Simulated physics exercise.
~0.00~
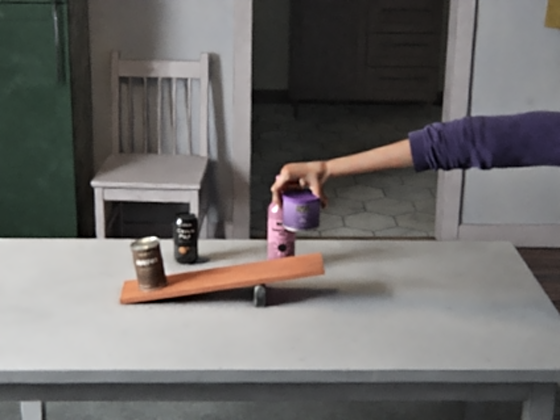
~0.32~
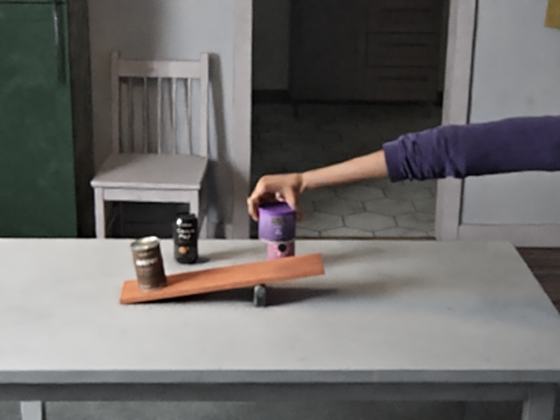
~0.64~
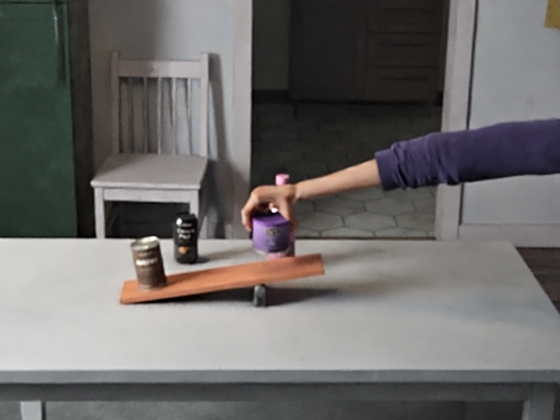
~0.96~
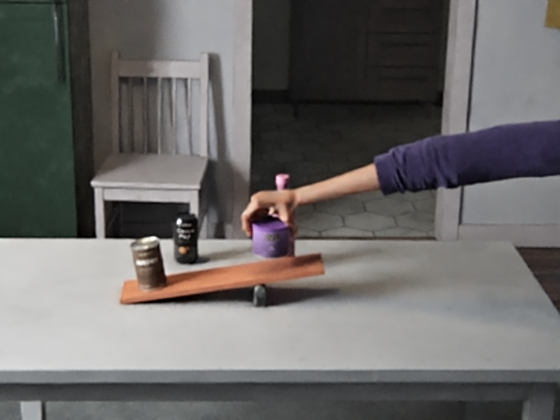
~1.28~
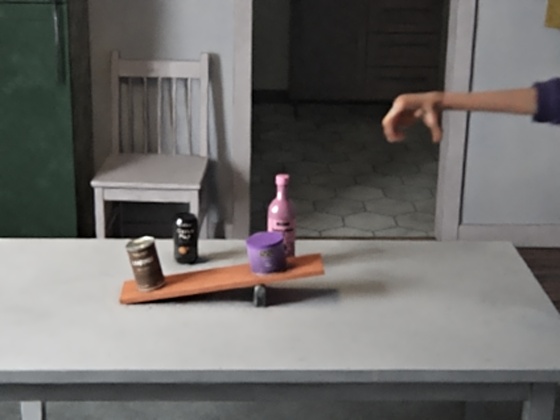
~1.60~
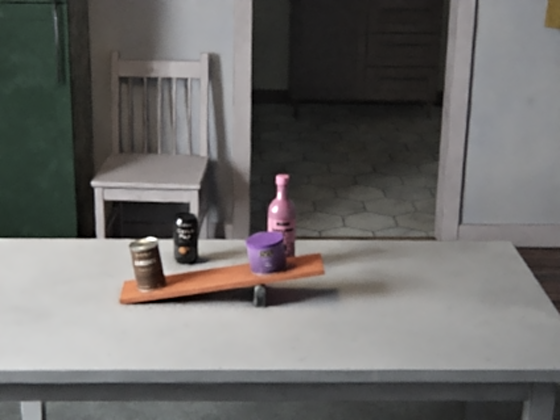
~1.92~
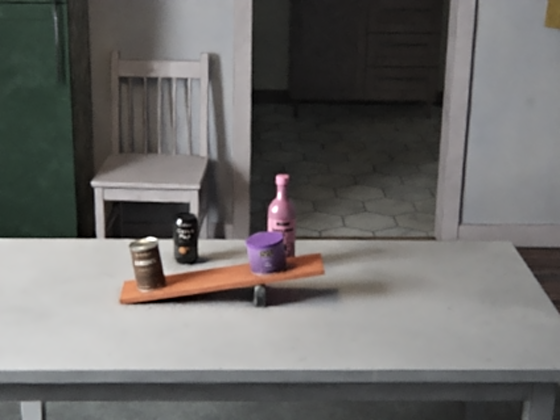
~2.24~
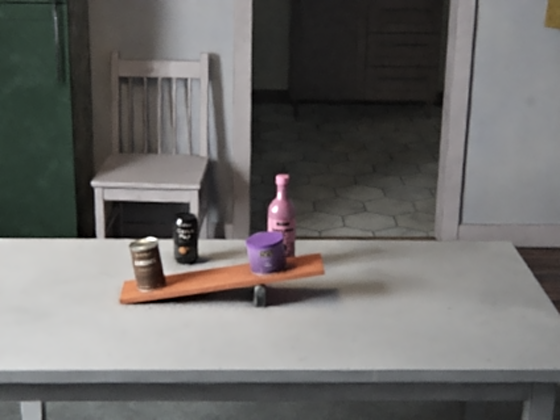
A hand lowers a purple tin onto a tilted orange plank, which stays leaning left.
